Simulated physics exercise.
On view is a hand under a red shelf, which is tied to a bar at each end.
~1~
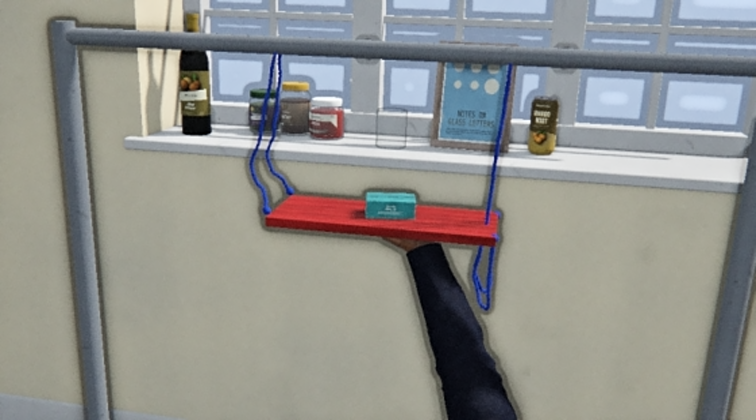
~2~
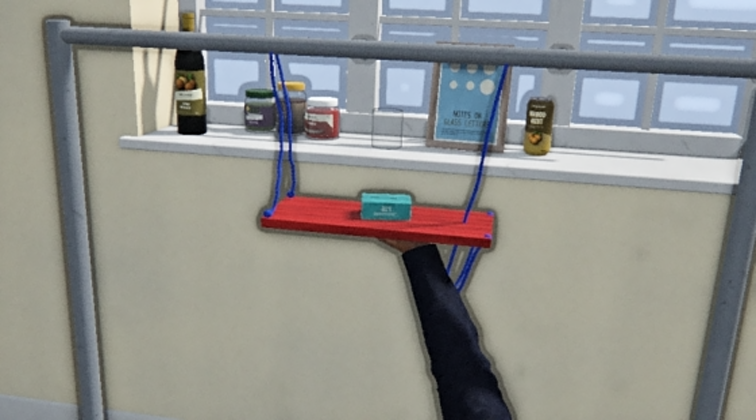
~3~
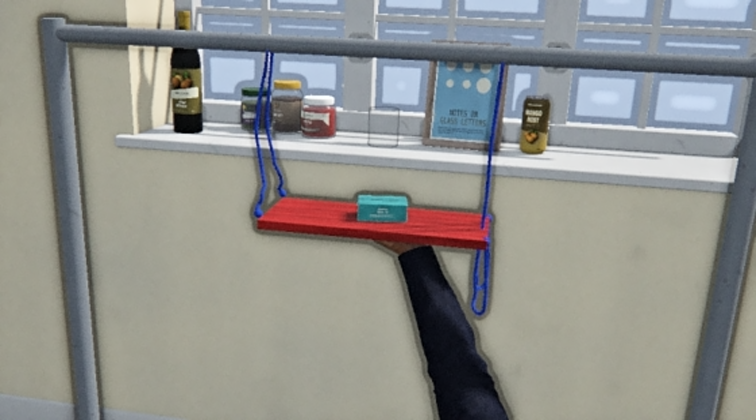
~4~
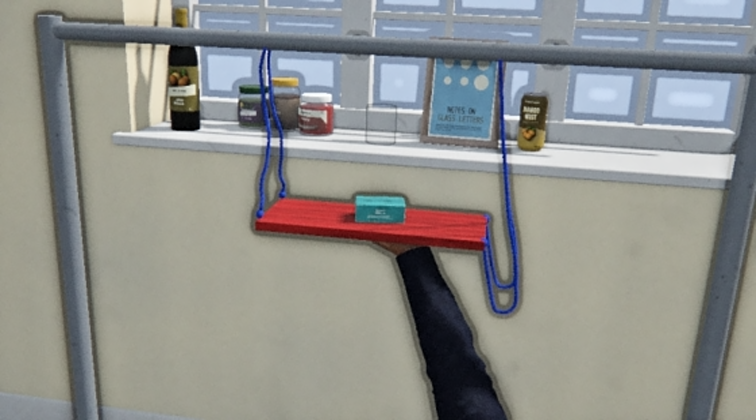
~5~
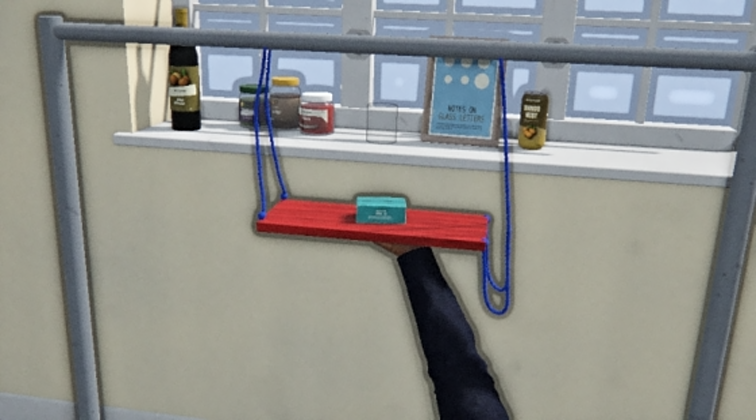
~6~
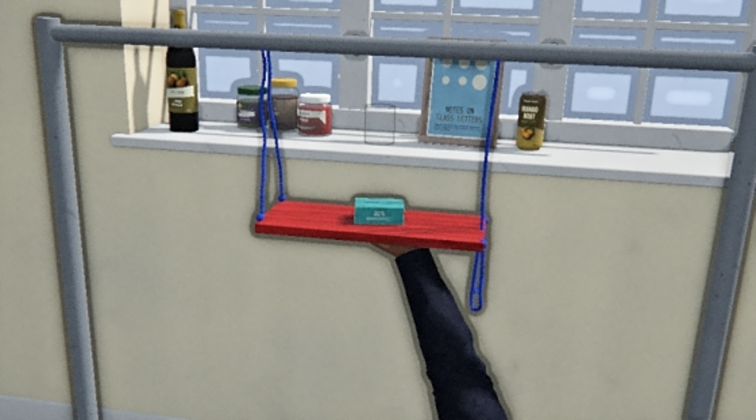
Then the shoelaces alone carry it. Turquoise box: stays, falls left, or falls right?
Spills off rightward.
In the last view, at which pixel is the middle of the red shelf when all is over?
(345, 290).
Then, 0.42 s on from there, board tipped 16° down to the right; box sliding near (497, 287).
Then, 0.96 s on from there, board tipped 39° down to the right; box on the floor.
Then, 1.50 s on from there, board tipped 46° down to the right; box on the floor.
In the end, board tipped 45° down to the right; box on the floor. The turquoise box goes off on the right.
